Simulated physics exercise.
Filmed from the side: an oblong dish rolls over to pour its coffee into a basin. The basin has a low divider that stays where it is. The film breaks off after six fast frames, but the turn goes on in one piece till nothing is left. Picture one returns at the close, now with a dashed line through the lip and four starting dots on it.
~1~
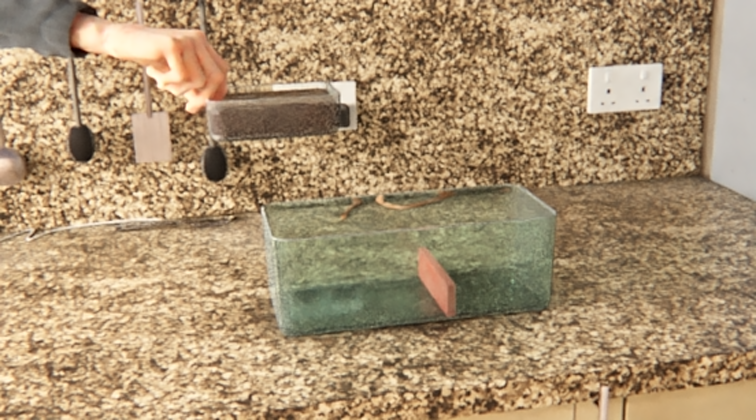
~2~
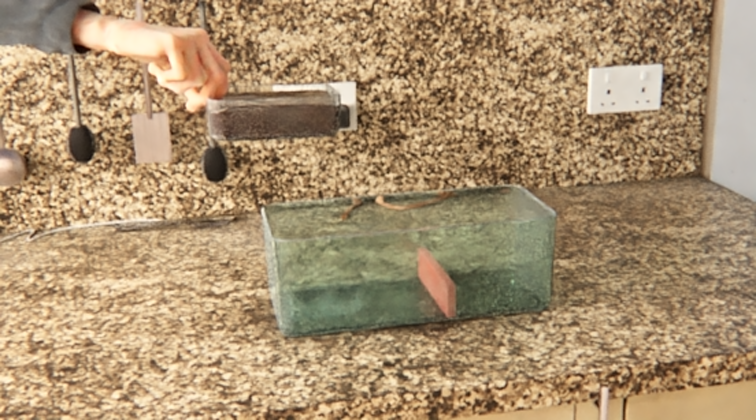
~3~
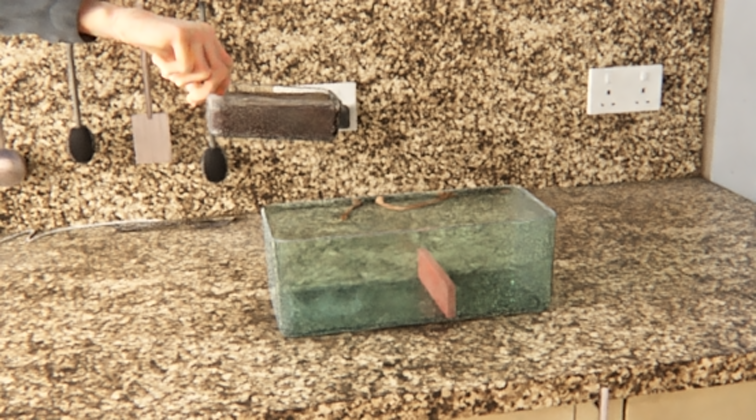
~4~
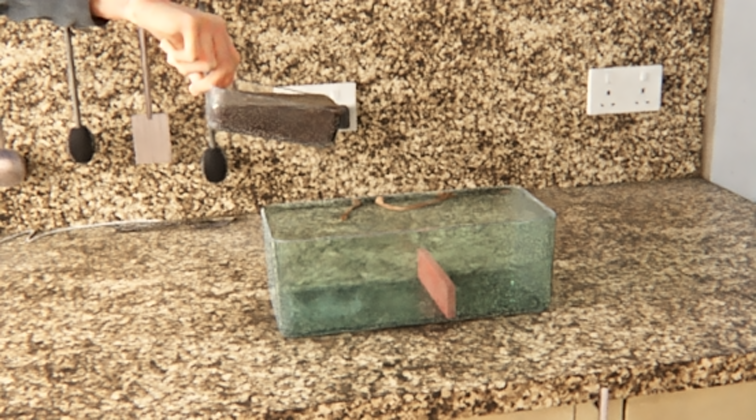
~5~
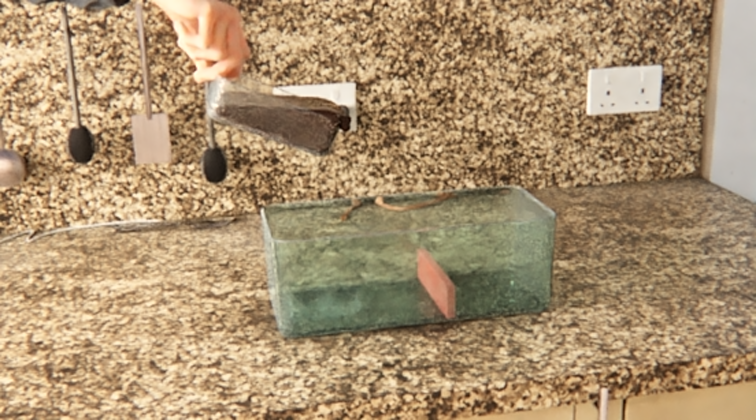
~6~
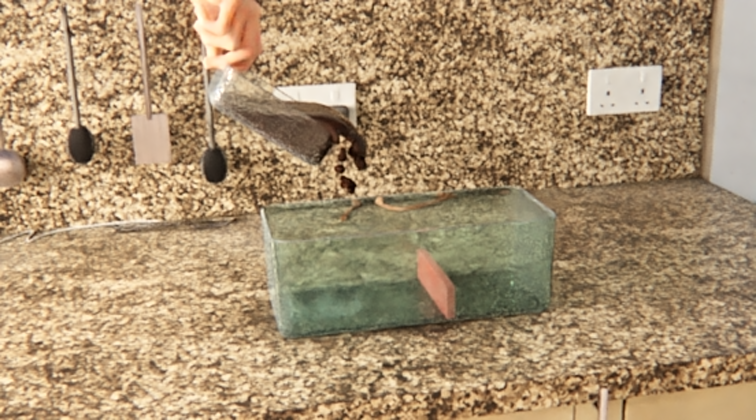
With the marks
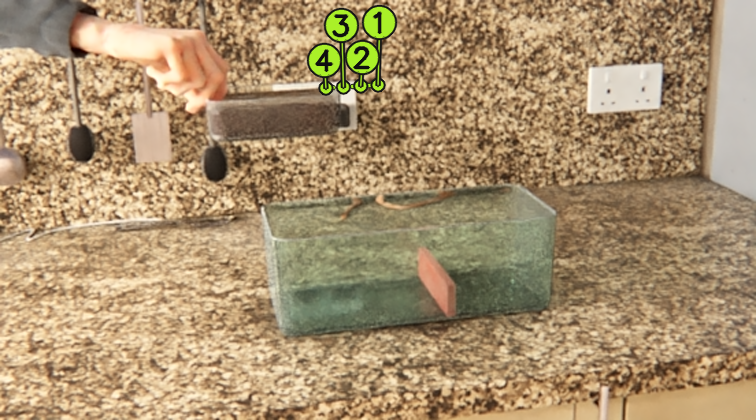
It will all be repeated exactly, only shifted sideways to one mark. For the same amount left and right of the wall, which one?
1 is best.
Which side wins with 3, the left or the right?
The left side.
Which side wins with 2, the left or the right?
The left one.
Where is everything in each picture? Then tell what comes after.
Upright, lip at (332, 87); basin from (279, 335) to (550, 306); top of the wall at (436, 265); nothing has left yet.
Upright, lip at (333, 89); nothing has left yet.
Tipped about 6°, lip at (334, 95); nothing has left yet.
Tipped about 14°, lip at (336, 103); coffee is over the lip, down to (336, 103).
Tipped about 24°, lip at (335, 115); coffee is over the lip, down to (343, 125).
Tipped about 36°, lip at (333, 127); coffee is over the lip, down to (350, 187).
On the marked copy, 1 at (378, 85); 2 at (360, 86); 3 at (343, 87); 4 at (325, 88).
With 1, about 43 % ends left of the wall and 55 % right of it.
With 2, about 81 % ends left of the wall and 16 % right of it; 3 % is lost outside.
With 3, about 94 % ends left of the wall and 4 % right of it.
With 4, about 91 % ends left of the wall and 7 % right of it; 3 % is lost outside.
